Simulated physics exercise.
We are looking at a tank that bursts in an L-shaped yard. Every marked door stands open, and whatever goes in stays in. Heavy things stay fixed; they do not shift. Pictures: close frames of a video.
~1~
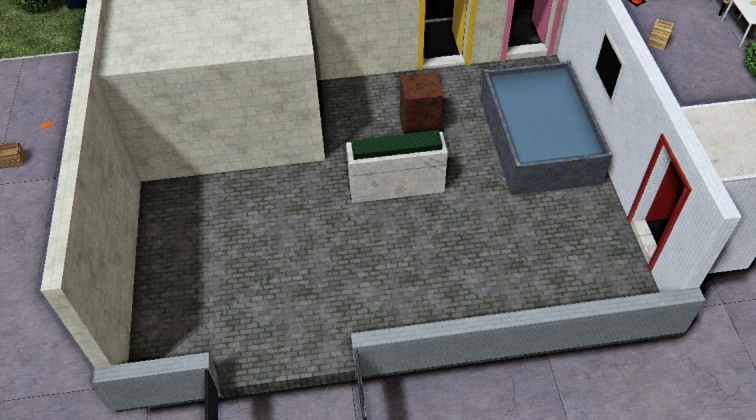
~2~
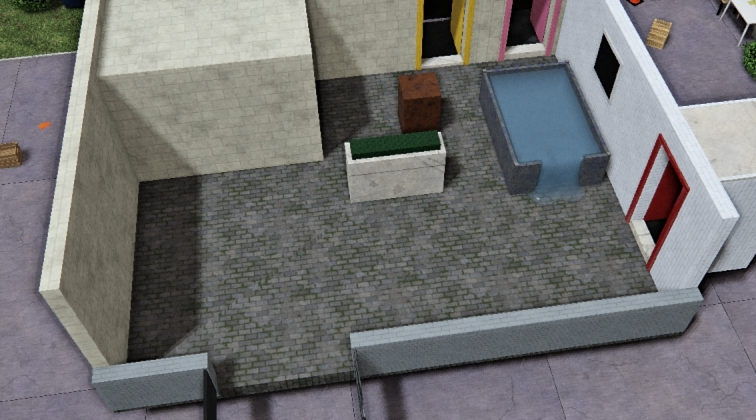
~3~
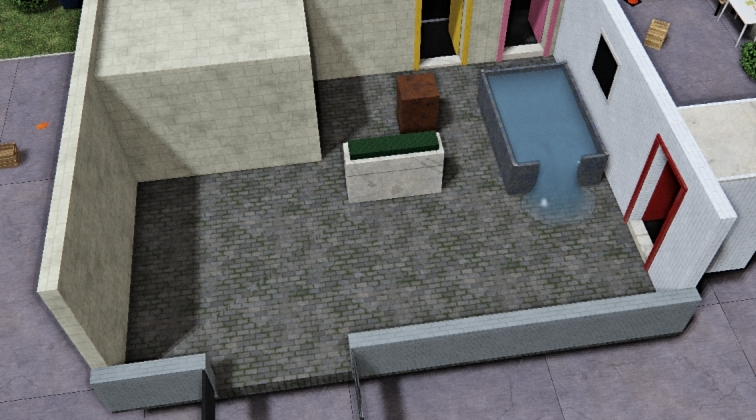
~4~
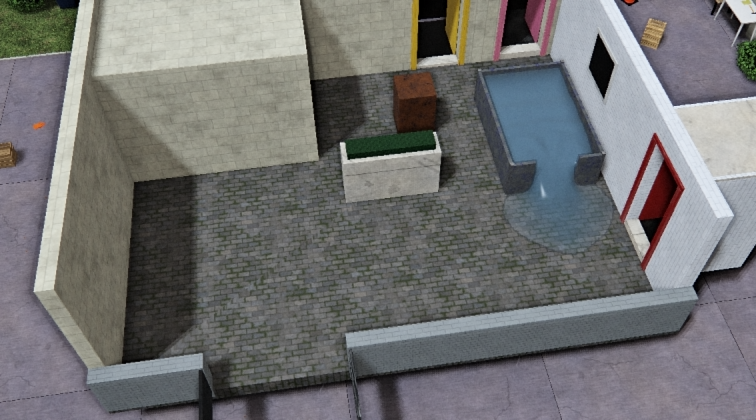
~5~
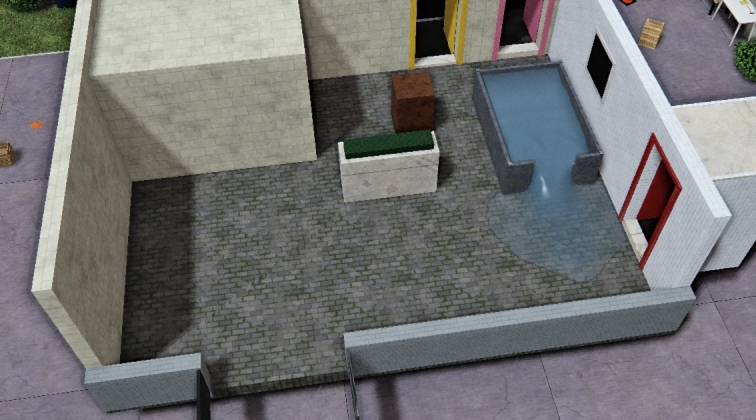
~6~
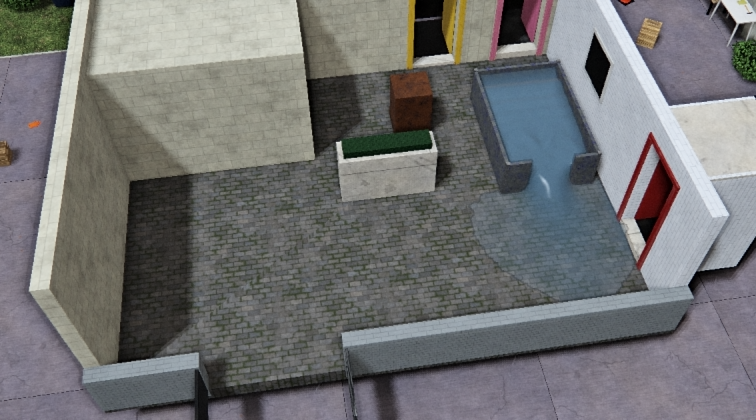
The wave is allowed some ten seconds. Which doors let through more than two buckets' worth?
Result: The yellow door respects the limit; the red door breaks the limit; the pink door respects the limit.
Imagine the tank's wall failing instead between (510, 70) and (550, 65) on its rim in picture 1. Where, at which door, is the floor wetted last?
Last: The red one.
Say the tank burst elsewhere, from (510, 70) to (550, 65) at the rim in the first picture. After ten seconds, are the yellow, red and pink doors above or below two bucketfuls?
In order, yellow door overshoots the limit, red door remains short of it, pink door overshoots the limit.
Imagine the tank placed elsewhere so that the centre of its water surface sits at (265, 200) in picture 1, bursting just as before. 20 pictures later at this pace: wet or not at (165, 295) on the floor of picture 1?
Outcome at that point: Waterlogged.
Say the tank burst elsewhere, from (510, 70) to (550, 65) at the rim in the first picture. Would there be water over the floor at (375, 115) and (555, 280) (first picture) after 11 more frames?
Soaked, then untouched.
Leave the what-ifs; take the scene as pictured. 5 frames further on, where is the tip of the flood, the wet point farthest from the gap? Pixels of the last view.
The wet edge reaches furthest near (475, 337).
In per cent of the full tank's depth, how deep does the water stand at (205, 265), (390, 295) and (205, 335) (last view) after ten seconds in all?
Approx. values, in order: 14 %, 6 %, 10 %.
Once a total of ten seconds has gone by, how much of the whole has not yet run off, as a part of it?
My reading is around 90 percent.
A moment on, water covers 20 % of the floor; the yellow door not reached, the red door under two buckets in, the pink door not reached.
Next, water covers 25 % of the floor; the yellow door not reached, the red door over two buckets in, the pink door not reached.
Then, water covers 35 % of the floor; the yellow door not reached, the red door over two buckets in, the pink door not reached.
Later, water covers 70 % of the floor; the yellow door not reached, the red door far over two buckets in, the pink door not reached.
In the end, water covers 75 % of the floor; the yellow door not reached, the red door far over two buckets in, the pink door wet at the sill, nothing in.
